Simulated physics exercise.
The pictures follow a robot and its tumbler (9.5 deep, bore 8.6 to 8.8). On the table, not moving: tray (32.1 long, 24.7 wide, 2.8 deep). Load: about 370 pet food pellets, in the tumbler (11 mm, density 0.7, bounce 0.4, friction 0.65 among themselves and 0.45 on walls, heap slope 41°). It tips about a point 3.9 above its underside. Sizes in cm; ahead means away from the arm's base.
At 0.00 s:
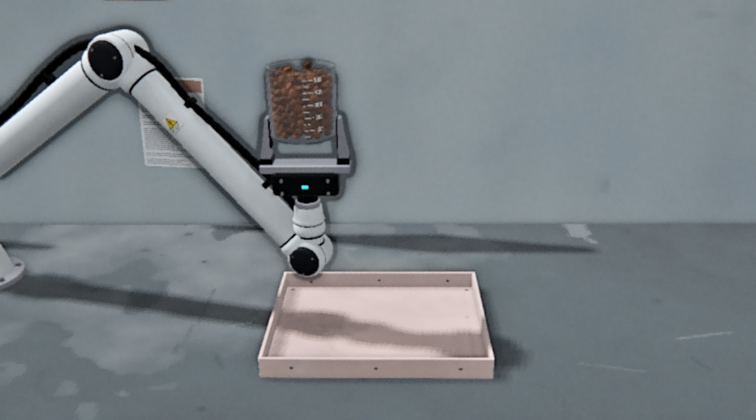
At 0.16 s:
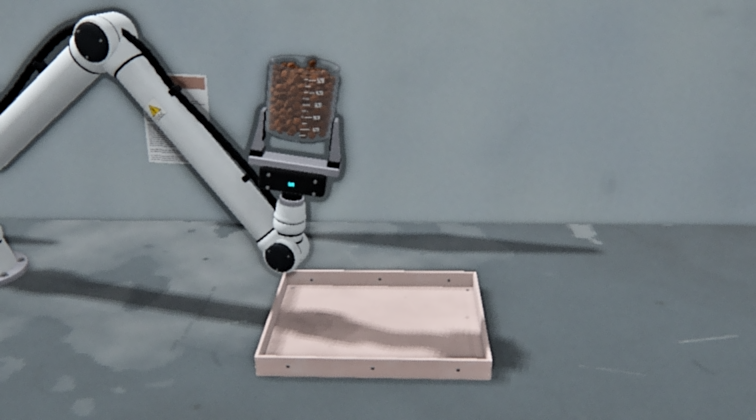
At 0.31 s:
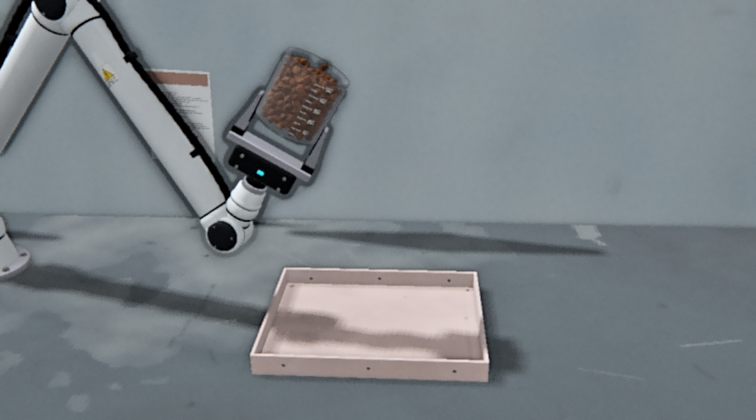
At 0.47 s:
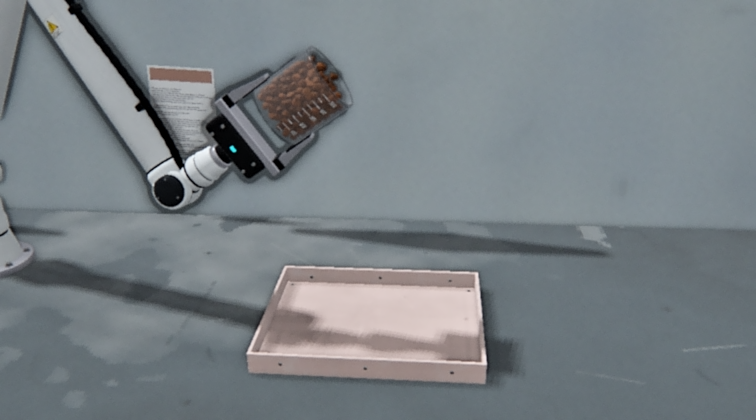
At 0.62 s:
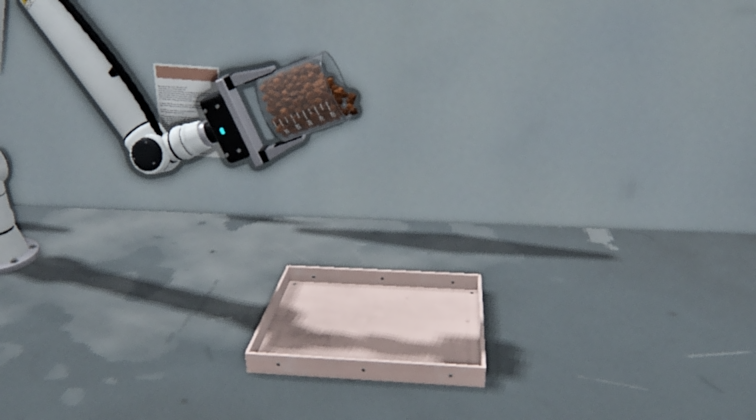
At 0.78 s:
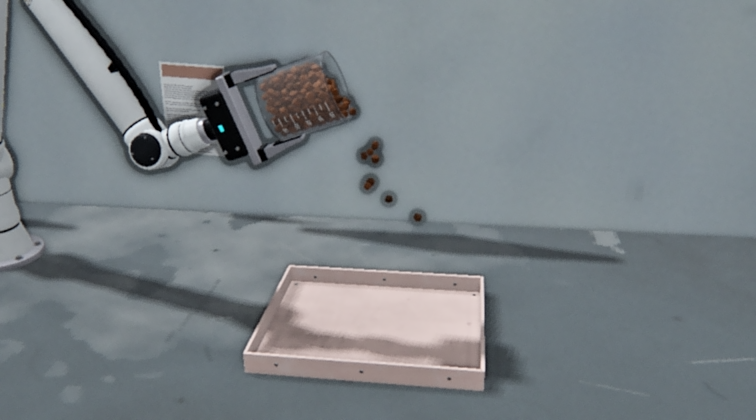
A white robot arm with black joints tilts a clear tumbler of brown pellets steadily to the right, its elbow drawing left, in a grey room seen from the front. A shallow pale pink tray sits on the grey surface below, and a printed sheet hangs on the wall behind the arm. Pellets slide to the tumbler's rim, and a few drop through the air as the view shifts slightly.
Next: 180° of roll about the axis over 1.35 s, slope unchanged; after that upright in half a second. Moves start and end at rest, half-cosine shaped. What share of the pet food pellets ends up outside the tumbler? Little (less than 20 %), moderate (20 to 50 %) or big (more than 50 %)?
Answer: Little; less than 20 % of the pet food pellets finish outside the tumbler.
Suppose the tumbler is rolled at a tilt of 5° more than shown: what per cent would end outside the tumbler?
In that case some 15 per cent.
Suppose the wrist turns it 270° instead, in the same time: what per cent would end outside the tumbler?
Then about 15 per cent.
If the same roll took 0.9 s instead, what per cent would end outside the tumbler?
It would be near 10 per cent.
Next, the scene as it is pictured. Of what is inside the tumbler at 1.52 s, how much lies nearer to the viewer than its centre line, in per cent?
Roughly 45 per cent.
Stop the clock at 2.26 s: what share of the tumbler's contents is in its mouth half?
Some 45 per cent.
After 1.52 s, tipped 70°, highest piece 40 above the table; 356 in the tumbler, 11 in the tray, 1 on the table or floor, 3 in flight or on a rim.
After 2.26 s, tipped 59°, highest piece 40 above the table; 333 in the tumbler, 36 in the tray, 2 on the table or floor.
After 2.83 s, upright, highest piece 42 above the table; 333 in the tumbler, 36 in the tray, 2 on the table or floor.
After 3.53 s, upright, highest piece 42 above the table; 333 in the tumbler, 36 in the tray, 2 on the table or floor.
At rest, 333 in the tumbler, 36 in the tray, 2 on the table or floor. That is 10 % outside the tumbler.
